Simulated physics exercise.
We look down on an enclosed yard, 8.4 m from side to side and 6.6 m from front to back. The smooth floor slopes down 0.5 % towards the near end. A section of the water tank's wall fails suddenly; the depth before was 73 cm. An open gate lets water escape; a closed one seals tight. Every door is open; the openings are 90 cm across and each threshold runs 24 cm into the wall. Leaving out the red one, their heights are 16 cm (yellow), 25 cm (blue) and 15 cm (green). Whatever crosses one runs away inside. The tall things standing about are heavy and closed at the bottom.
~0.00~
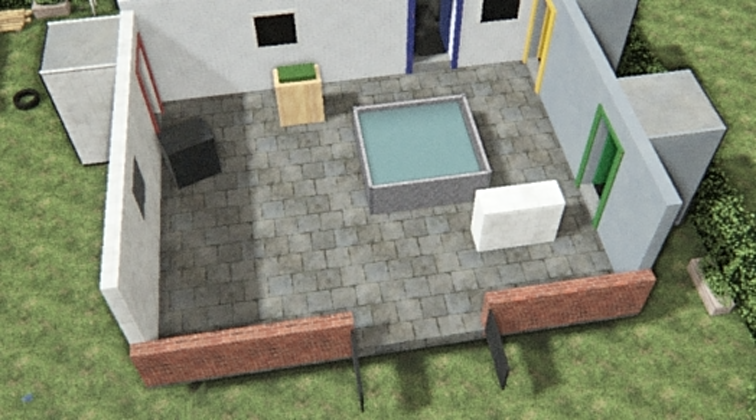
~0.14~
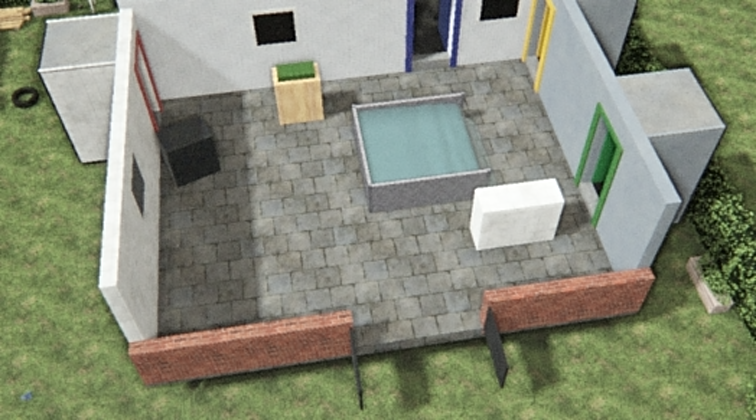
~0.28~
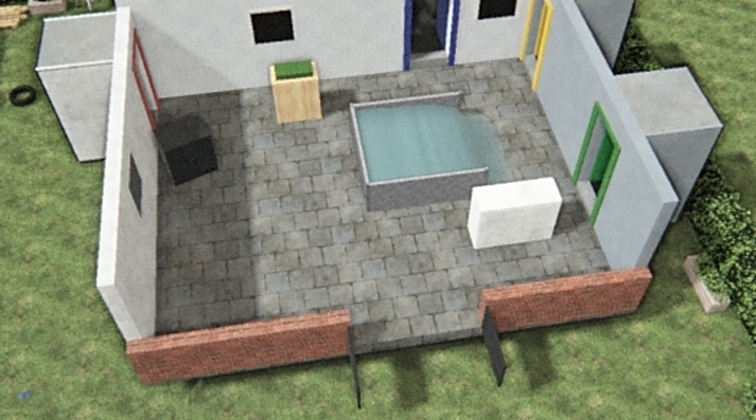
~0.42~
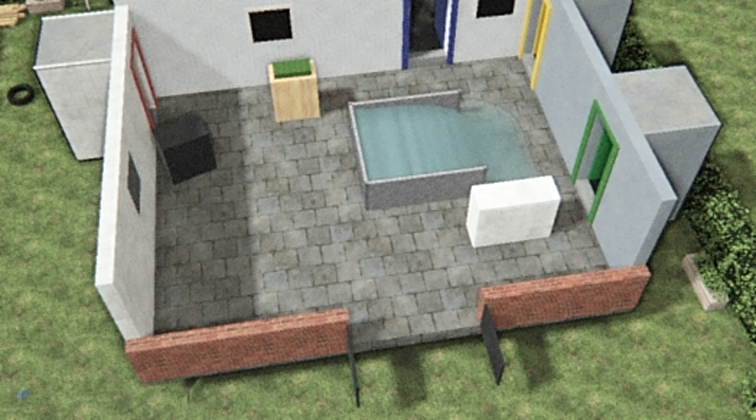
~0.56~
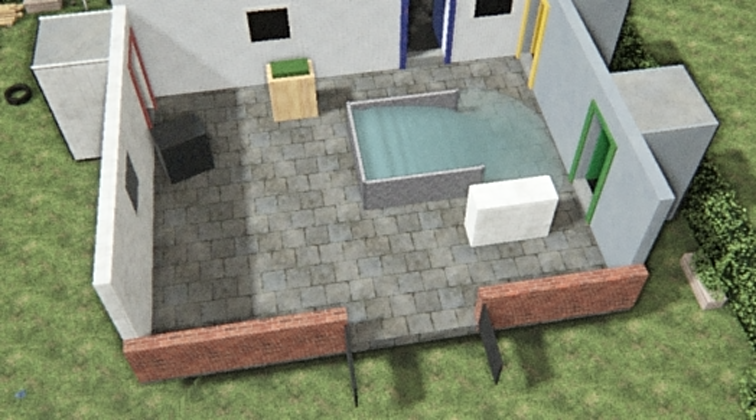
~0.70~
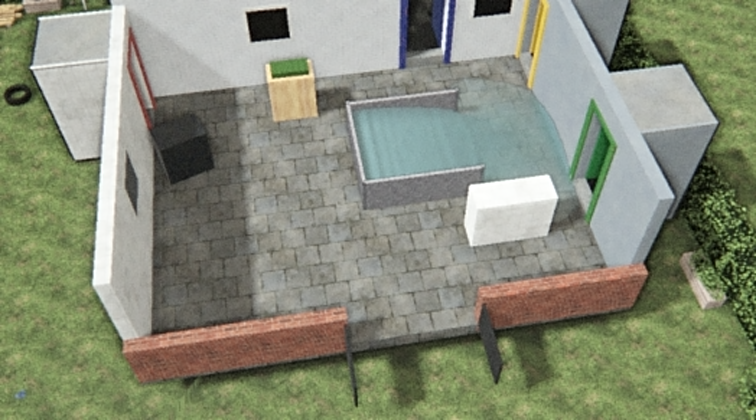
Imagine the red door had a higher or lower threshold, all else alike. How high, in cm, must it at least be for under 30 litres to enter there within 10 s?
About 6 cm.
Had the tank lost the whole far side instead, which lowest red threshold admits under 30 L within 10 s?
Some 20 cm.
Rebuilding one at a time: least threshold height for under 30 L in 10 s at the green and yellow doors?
Roughly 25 cm at green and 29 cm at yellow.
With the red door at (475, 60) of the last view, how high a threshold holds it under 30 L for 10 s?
Roughly 25 cm.
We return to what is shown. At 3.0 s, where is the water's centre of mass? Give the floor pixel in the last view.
Near (490, 158).
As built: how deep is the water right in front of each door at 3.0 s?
Depths in cm: Yellow 30, blue 13, red 0, green 23.
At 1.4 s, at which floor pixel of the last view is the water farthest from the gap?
At about (602, 267).
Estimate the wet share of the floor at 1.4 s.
Near 15 per cent is wet.
After 1.4 s water covers 15 % of the floor, deepest (51 cm) near (552, 148); it has not reached the red door.
After 3.0 s water covers 30 % of the floor, deepest (40 cm) near (599, 285); it has not reached the red door.
After 10.0 s water covers 95 % of the floor, deepest (12 cm) near (254, 310); 8 cm at the red door, 11 litres in over its 8 cm threshold.
At the red door as built, the water arrived by 5.1 s and peaked near 10 cm at 7.2 s.
With a threshold of 5.5 cm, 39 litres would have come in within the 10 s; with 7.5 cm, 15 litres. So under 30 litres takes about 6 cm.
